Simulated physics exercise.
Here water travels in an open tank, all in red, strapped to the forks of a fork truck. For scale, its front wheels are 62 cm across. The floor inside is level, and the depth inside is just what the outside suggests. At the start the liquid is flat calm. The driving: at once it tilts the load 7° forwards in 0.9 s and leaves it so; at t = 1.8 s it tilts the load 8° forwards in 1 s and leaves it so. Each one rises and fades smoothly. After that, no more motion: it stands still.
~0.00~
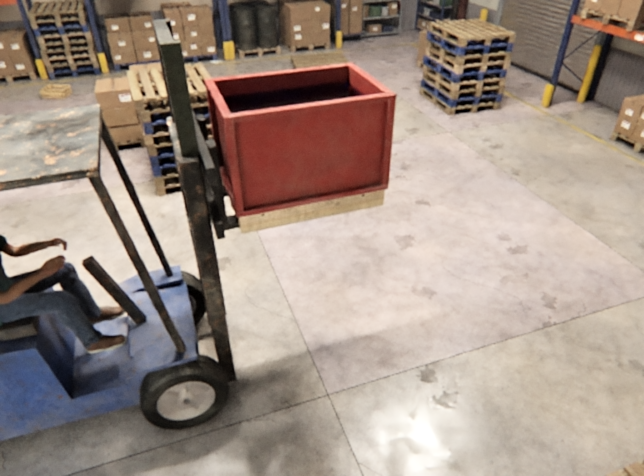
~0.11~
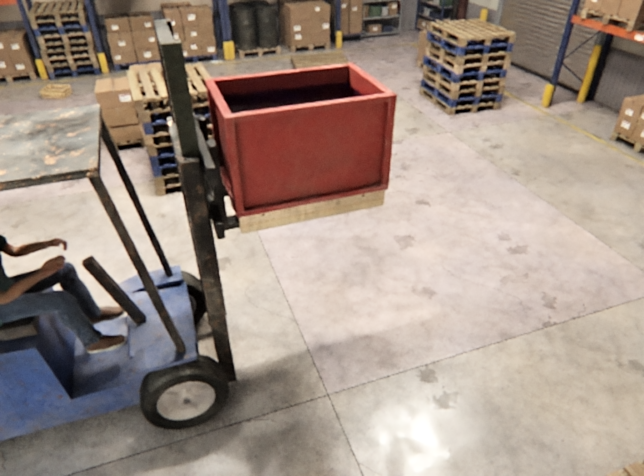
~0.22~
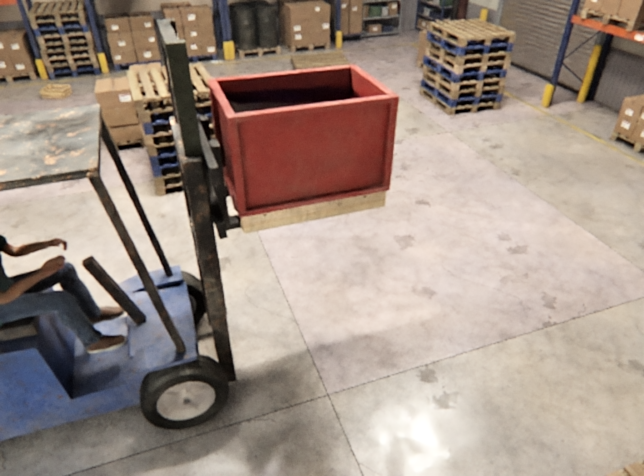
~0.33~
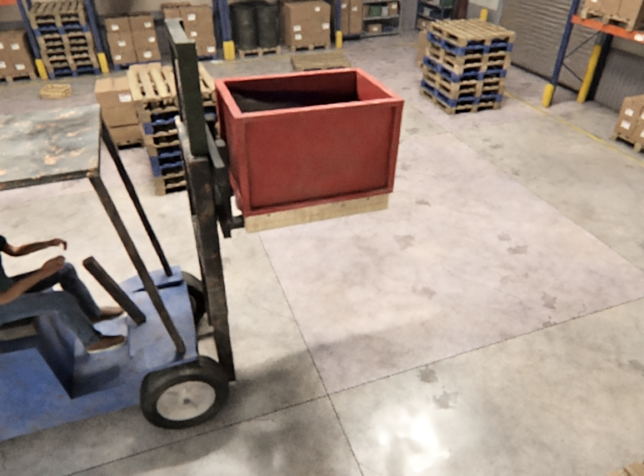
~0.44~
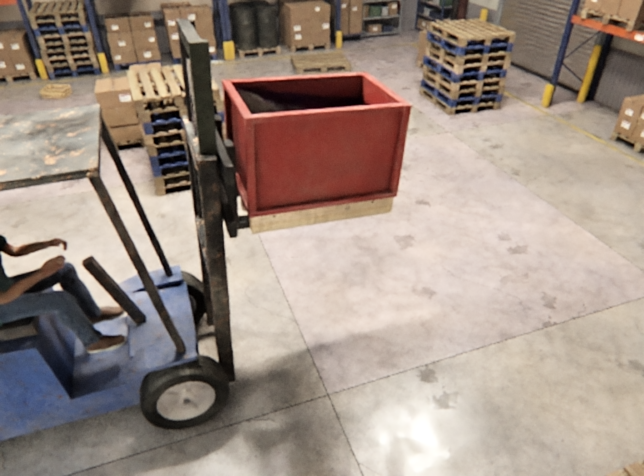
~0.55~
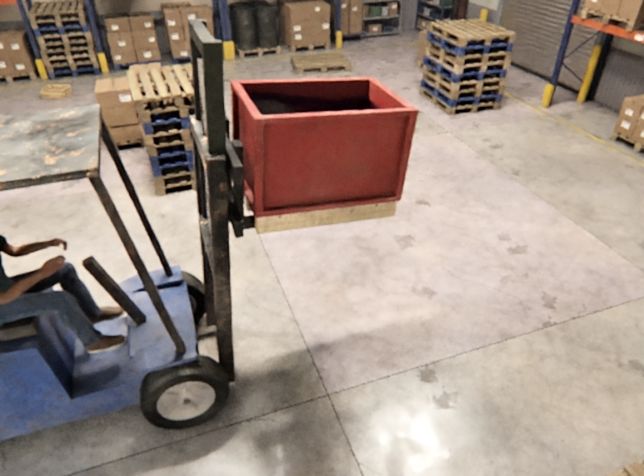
The forklift's mast tilts slightly forward, leaning the red tank rightward as dark liquid inside shifts.
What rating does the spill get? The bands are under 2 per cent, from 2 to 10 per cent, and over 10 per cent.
The spill is from 2 to 10 per cent.
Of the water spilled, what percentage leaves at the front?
Some 90 per cent of it.
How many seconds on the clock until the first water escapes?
The first spill happens at roughly 1.1 s.
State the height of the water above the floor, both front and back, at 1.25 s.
The surface sits near 58 cm in front and near 40 cm at the rear.
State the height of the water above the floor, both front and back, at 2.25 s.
About 60 cm in front, about 40 cm behind.
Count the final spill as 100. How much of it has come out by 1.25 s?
I'd say some 30 percent by then.
By 1.25 s the surface is 59 cm up at the front and 41 cm at the back; 2 per cent is out, over the front.
By 2.25 s the surface is 61 cm up at the front and 40 cm at the back; 4 per cent is out, over the front.
By 3.35 s the surface is 59 cm up at the front and 37 cm at the back; 6 per cent is out, over the front.
By 5.78 s 8 per cent is out, over the front, 23 of 296 litres.
